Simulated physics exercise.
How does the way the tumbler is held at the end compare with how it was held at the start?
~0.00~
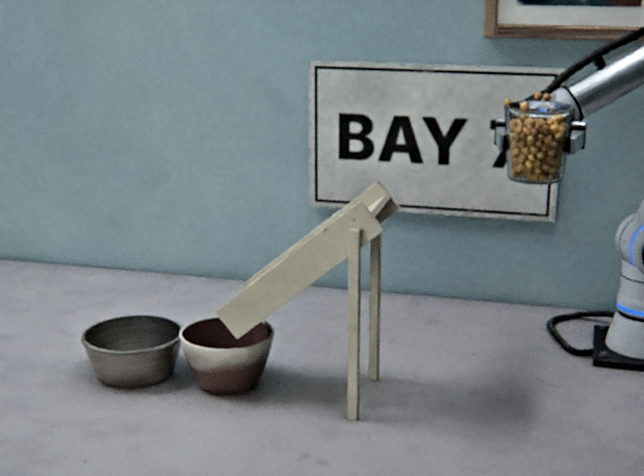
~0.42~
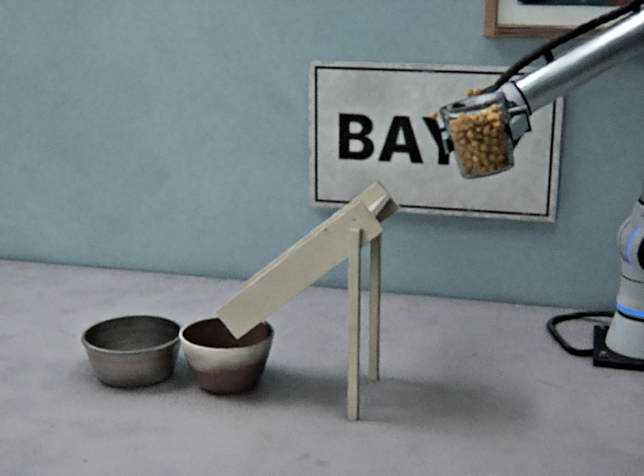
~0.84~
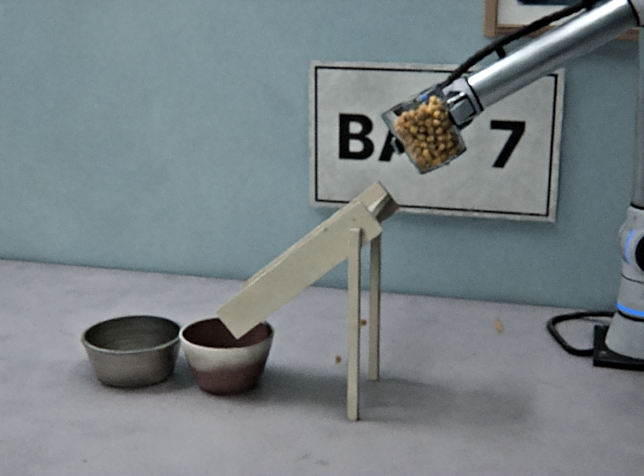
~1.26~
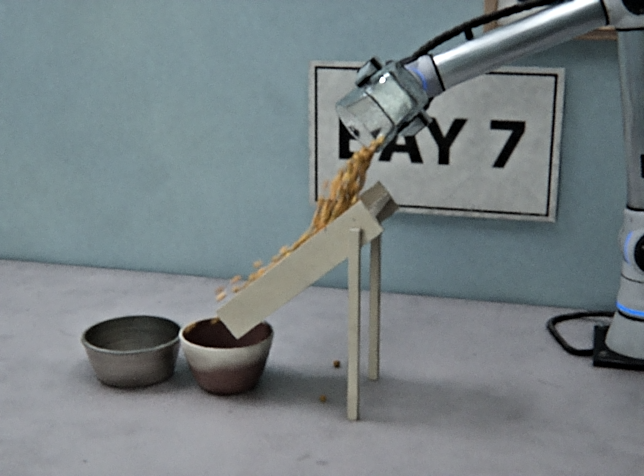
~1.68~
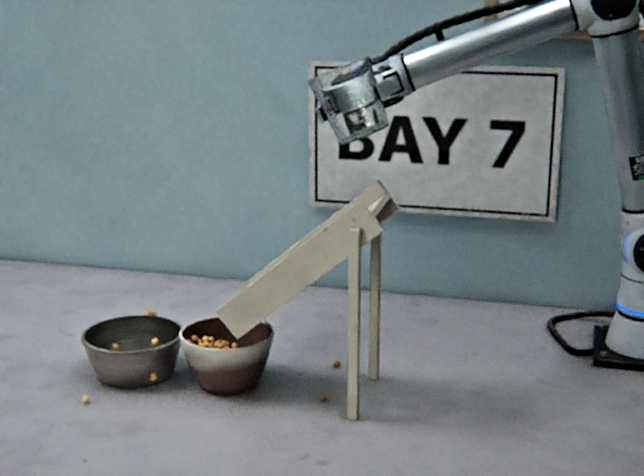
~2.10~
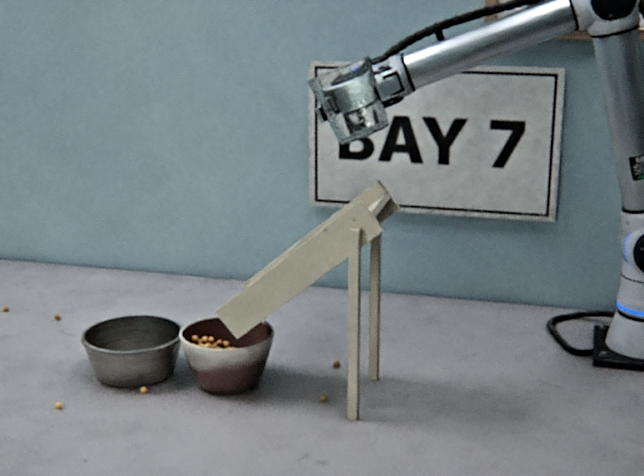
At the start the robot's gripper held the tumbler upright, but by the end it was leaning.
